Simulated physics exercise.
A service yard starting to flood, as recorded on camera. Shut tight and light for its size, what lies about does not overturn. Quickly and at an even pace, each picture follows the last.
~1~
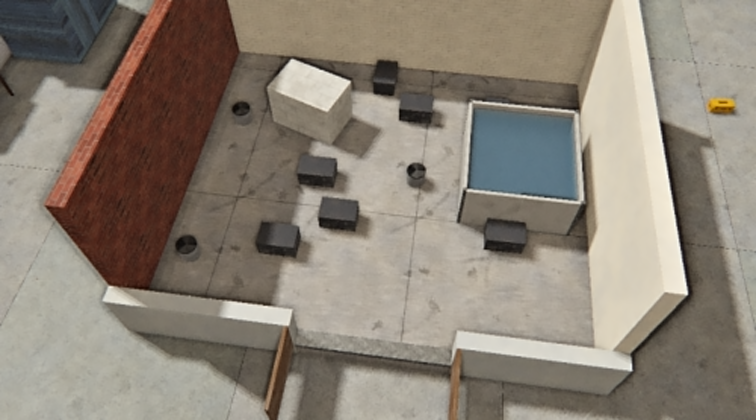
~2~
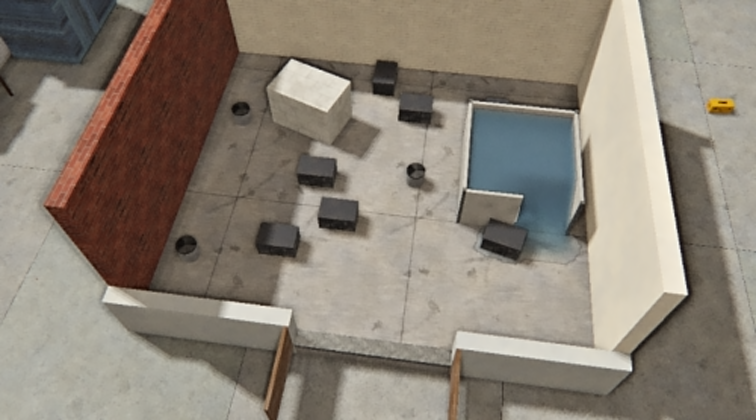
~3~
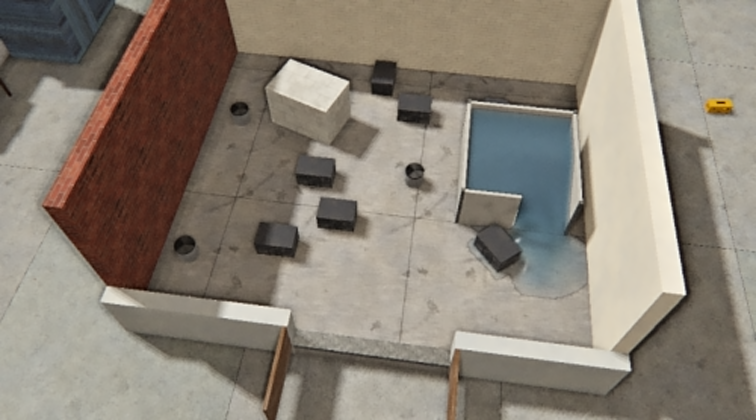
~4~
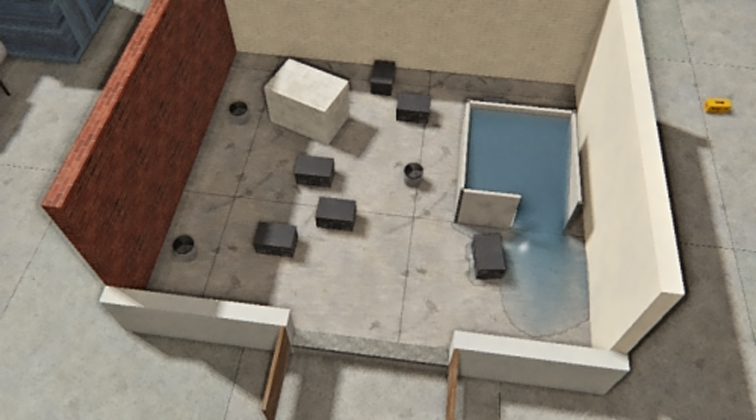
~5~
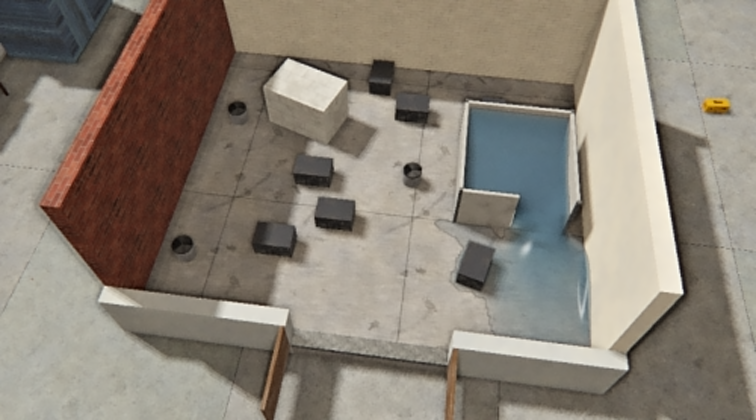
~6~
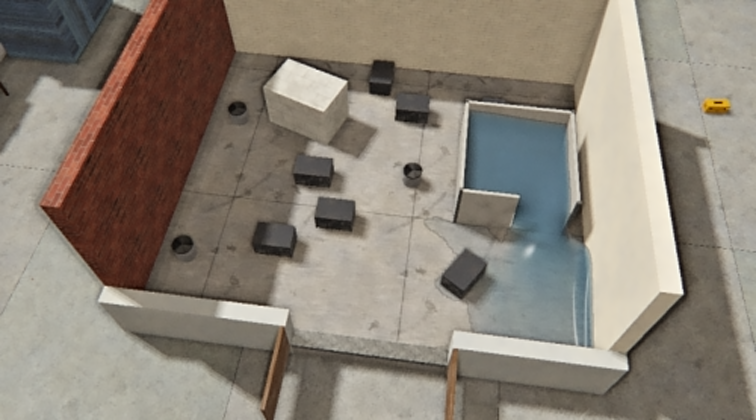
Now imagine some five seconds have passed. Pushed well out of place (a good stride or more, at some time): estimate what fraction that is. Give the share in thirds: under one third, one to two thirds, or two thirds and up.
One to two thirds.
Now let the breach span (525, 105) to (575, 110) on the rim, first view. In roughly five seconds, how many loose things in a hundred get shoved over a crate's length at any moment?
About 60 per cent.
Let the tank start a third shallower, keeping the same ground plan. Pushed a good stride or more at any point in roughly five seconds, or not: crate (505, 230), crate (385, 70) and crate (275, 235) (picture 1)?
In the order asked: Over that distance, below that distance and over that distance.
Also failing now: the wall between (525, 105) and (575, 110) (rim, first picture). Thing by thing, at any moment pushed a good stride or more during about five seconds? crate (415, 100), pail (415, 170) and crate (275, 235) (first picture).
In the order asked: Goes the distance, then never gets that far, then goes the distance.
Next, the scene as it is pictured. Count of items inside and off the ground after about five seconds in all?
That comes out at 2.
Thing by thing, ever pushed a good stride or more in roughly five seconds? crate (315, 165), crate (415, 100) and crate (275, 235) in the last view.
Listed order gives past that mark, then below that mark, and lastly past that mark.
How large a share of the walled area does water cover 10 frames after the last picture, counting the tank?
I'd estimate around 30 percent.
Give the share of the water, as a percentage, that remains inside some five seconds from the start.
Estimate: Roughly 88 %.
A moment on, 1 of 10 are well off their spots; 0 afloat.
Next, 1 of 10 are well off their spots; 0 afloat.
Later, 3 of 10 are well off their spots; 1 afloat.
In the end, 5 of 10 are well off their spots, and 5 have been at some point; 2 afloat.
